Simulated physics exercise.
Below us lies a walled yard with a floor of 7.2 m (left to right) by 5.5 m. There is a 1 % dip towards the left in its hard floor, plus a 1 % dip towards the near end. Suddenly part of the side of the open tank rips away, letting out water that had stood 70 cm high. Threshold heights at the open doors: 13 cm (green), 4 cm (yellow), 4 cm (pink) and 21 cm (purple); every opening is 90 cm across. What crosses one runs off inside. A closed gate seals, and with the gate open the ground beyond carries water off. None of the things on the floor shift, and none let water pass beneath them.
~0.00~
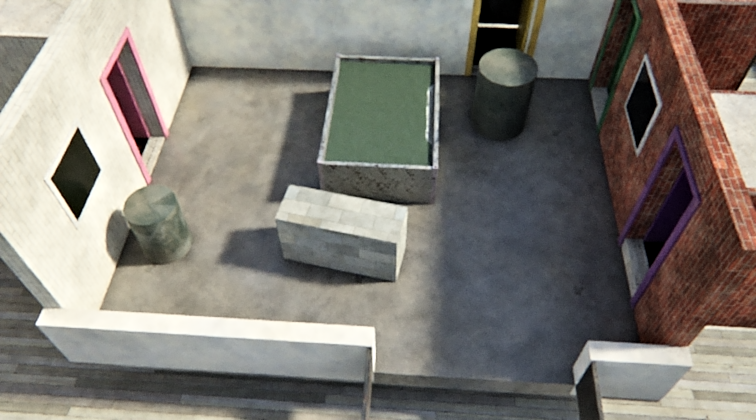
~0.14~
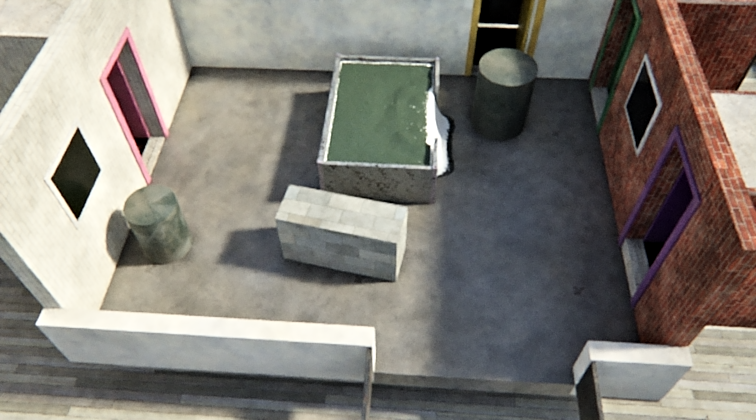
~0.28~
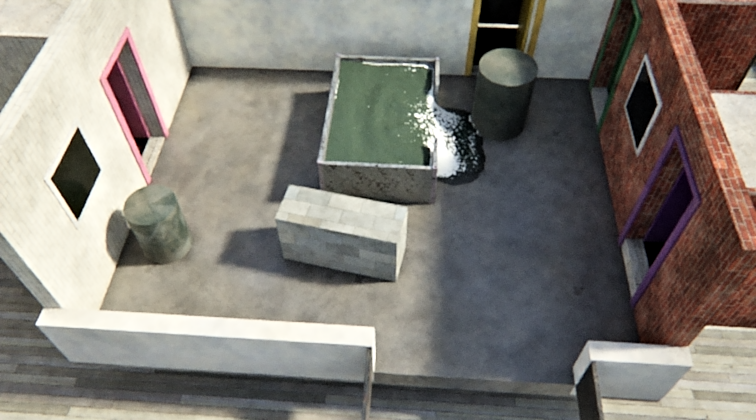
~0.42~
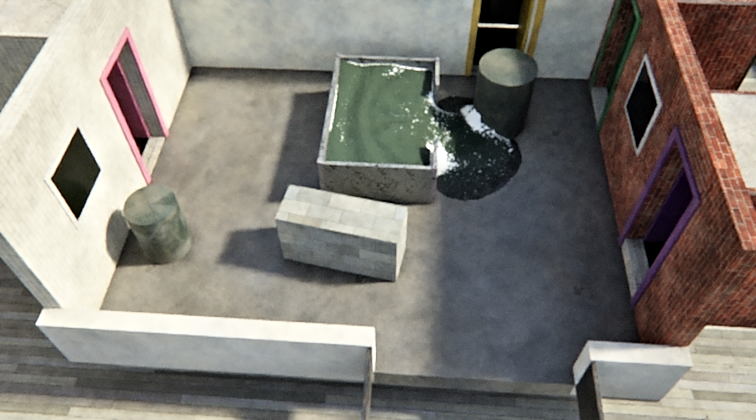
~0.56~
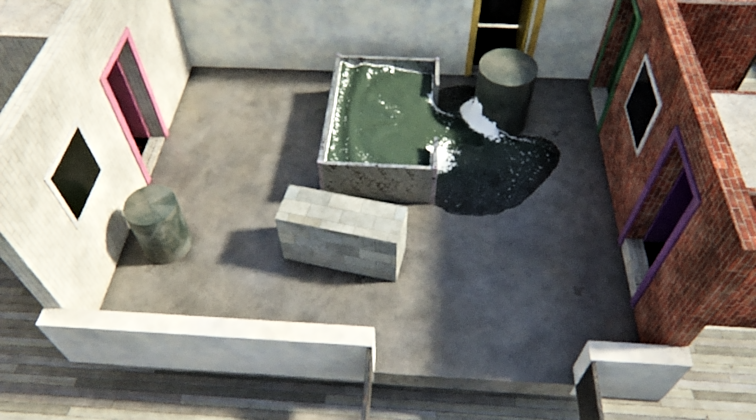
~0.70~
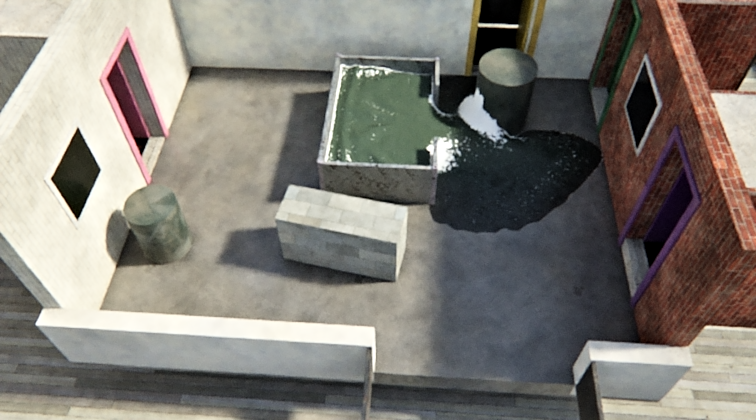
At the start, an open tank of green water stands still in a walled yard with a block wall and two cylinders. Water then bursts through its right side, foaming white beside the rear cylinder, and spreads in a widening dark pool across the floor to near the red brick wall.
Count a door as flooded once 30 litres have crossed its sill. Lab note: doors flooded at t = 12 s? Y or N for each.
In the end the green door never tops the limit, the yellow door tops the limit, the pink door never tops the limit, the purple door never tops the limit.
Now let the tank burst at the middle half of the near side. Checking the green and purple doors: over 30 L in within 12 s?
Against the limit, the green door stays within it and the purple door stays within it.
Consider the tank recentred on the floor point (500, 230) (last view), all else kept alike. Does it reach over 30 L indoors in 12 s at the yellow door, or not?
Against that limit: Yellow above.
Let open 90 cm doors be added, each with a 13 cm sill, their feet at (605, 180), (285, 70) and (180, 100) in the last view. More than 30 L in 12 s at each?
Per doorway, in order: Sufficient / insufficient / insufficient.
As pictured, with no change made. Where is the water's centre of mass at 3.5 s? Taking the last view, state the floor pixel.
The water is centred near (460, 172).
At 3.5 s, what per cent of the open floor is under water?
45 %.
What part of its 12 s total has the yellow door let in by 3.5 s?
About 60%.
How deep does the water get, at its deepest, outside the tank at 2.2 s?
About 43 cm.
After 1.4 s water covers 20 % of the floor and is deepest (46 cm) near (469, 128); green door 8 cm at the sill, 0 L in, yellow door 10 cm at the sill, 13 L in, pink door not reached, purple door not reached.
After 2.2 s water covers 30 % of the floor and is deepest (43 cm) near (632, 370); green door 8 cm at the sill, 0 L in, yellow door 11 cm at the sill, 45 L in, pink door not reached, purple door 20 cm at the sill, 0 L in.
After 3.5 s water covers 45 % of the floor and is deepest (28 cm) near (616, 355); green door 6 cm at the sill, 0 L in, yellow door 11 cm at the sill, 81 L in, pink door not reached, purple door 12 cm at the sill, 1 L in.
After 7.0 s water covers 75 % of the floor and is deepest (13 cm) near (616, 355); green door 7 cm at the sill, 0 L in, yellow door 7 cm at the sill, 123 L in, pink door 4 cm at the sill, 0 L in, purple door 11 cm at the sill, 1 L in.
After 12.0 s water covers 90 % of the floor and is deepest (11 cm) near (90, 338); green door 3 cm at the sill, 0 L in, yellow door 3 cm at the sill, 132 L in, pink door 5 cm at the sill, 1 L in, purple door 6 cm at the sill, 1 L in.
